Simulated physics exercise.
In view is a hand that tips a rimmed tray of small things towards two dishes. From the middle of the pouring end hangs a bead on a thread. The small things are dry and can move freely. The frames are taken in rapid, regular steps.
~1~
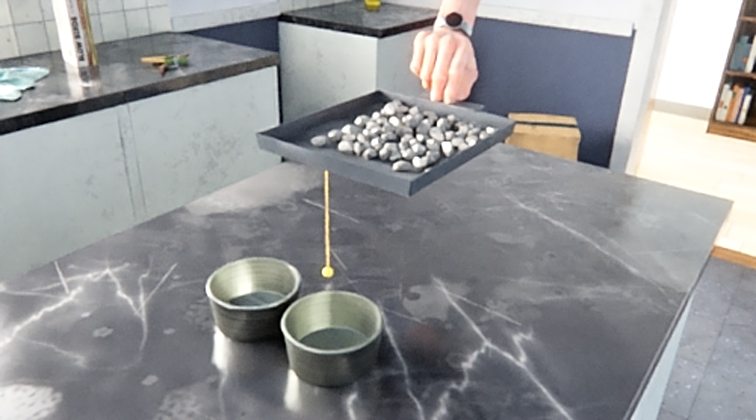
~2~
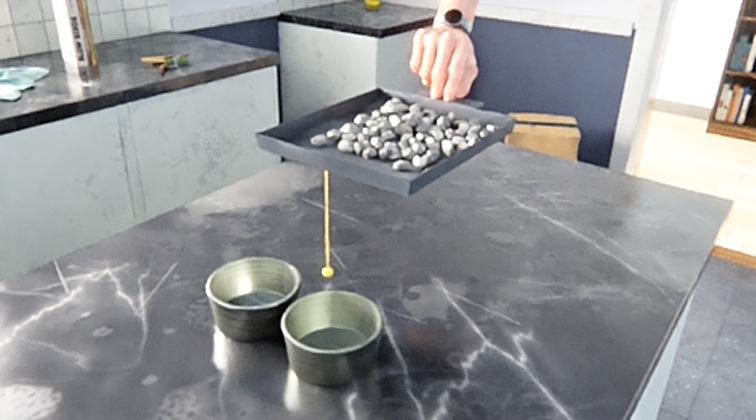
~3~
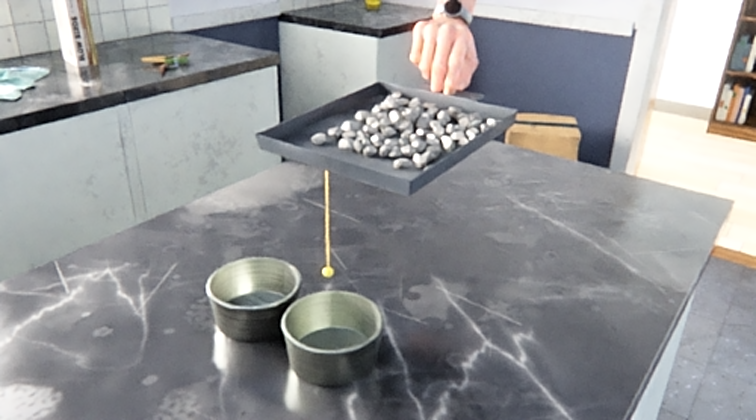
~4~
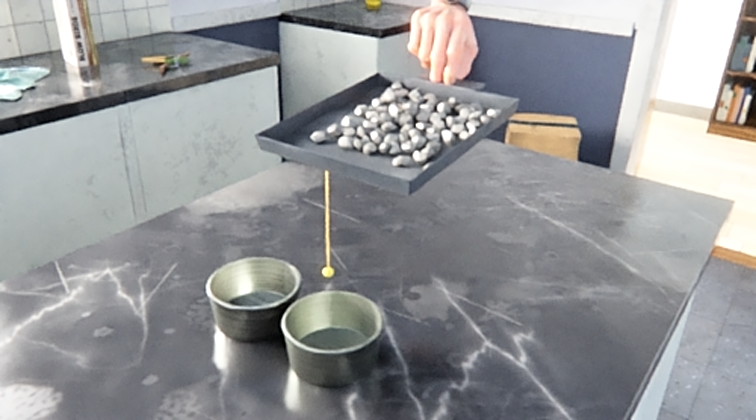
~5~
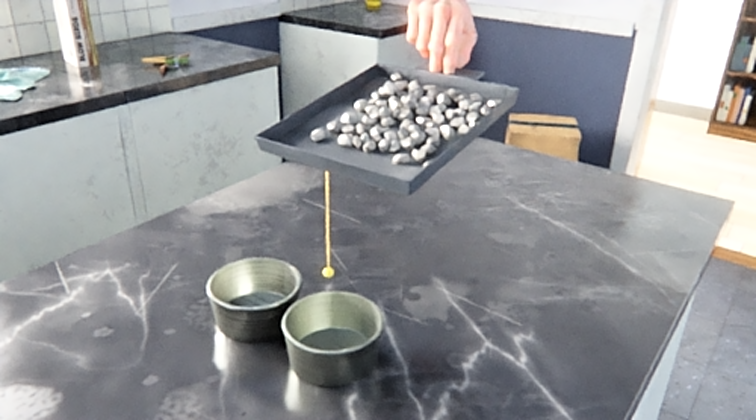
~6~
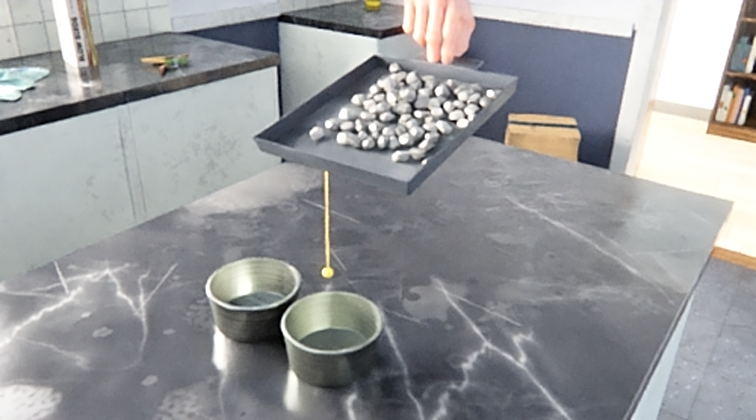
A hand slowly tilts a dark tray of grey pebbles above two small green dishes.
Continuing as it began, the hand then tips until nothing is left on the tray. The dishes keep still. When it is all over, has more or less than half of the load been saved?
Result: Mostly caught.
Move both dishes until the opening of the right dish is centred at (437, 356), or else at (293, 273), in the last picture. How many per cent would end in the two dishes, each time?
Trial 1 around 20 percent, trial 2 around 20 percent.
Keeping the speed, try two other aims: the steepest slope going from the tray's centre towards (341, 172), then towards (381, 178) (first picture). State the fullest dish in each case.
Taking them in order: Right side, followed by right side.
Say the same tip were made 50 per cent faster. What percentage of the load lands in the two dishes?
That works out at some 80 per cent.
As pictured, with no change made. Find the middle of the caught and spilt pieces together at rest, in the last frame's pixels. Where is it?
The centre comes to rest near (281, 331).
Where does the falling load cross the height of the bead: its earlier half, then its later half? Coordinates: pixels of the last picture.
I'd say around (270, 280) at first, then around (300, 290).
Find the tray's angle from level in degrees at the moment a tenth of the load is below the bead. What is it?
Around 75° at that moment.
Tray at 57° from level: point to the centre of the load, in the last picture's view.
Centre estimate: (331, 140).
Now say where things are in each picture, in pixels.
Corners of the pouring end at (259, 133) and (410, 179), level; middle of the load at (407, 133), bits of gravel; left dish at (222, 317); right dish at (301, 360); bead on its thread at (328, 272), in the first picture.
Corners of the pouring end at (259, 133) and (410, 179), level; middle of the load at (407, 131), in the second picture.
Corners of the pouring end at (259, 134) and (410, 179), tipped barely, level across its low end; middle of the load at (407, 127), in the third picture.
Corners of the pouring end at (258, 135) and (409, 179), tipped a little, level across its low end; middle of the load at (407, 121), in the fourth picture.
Corners of the pouring end at (258, 136) and (408, 180), tipped a little, level across its low end; middle of the load at (406, 115), in the fifth picture.
Corners of the pouring end at (257, 137) and (407, 180), tipped a little, level across its low end; middle of the load at (405, 109); left dish at (221, 317); right dish at (301, 360), in the sixth picture.
Soon, tray tipped steeply; nearly all on the tray; a stray few in the air.
A while on, tray tipped right over; about two thirds on the tray; a small part in the right dish; a small part in the left dish; a stray few outside both; a small part in the air.
Towards the end, tray tipped past a quarter turn; about a third in the right dish; about a third in the left dish; about a quarter outside both.
Finally, tray tipped past a quarter turn; about a third in the right dish; about a third in the left dish; about a quarter outside both.
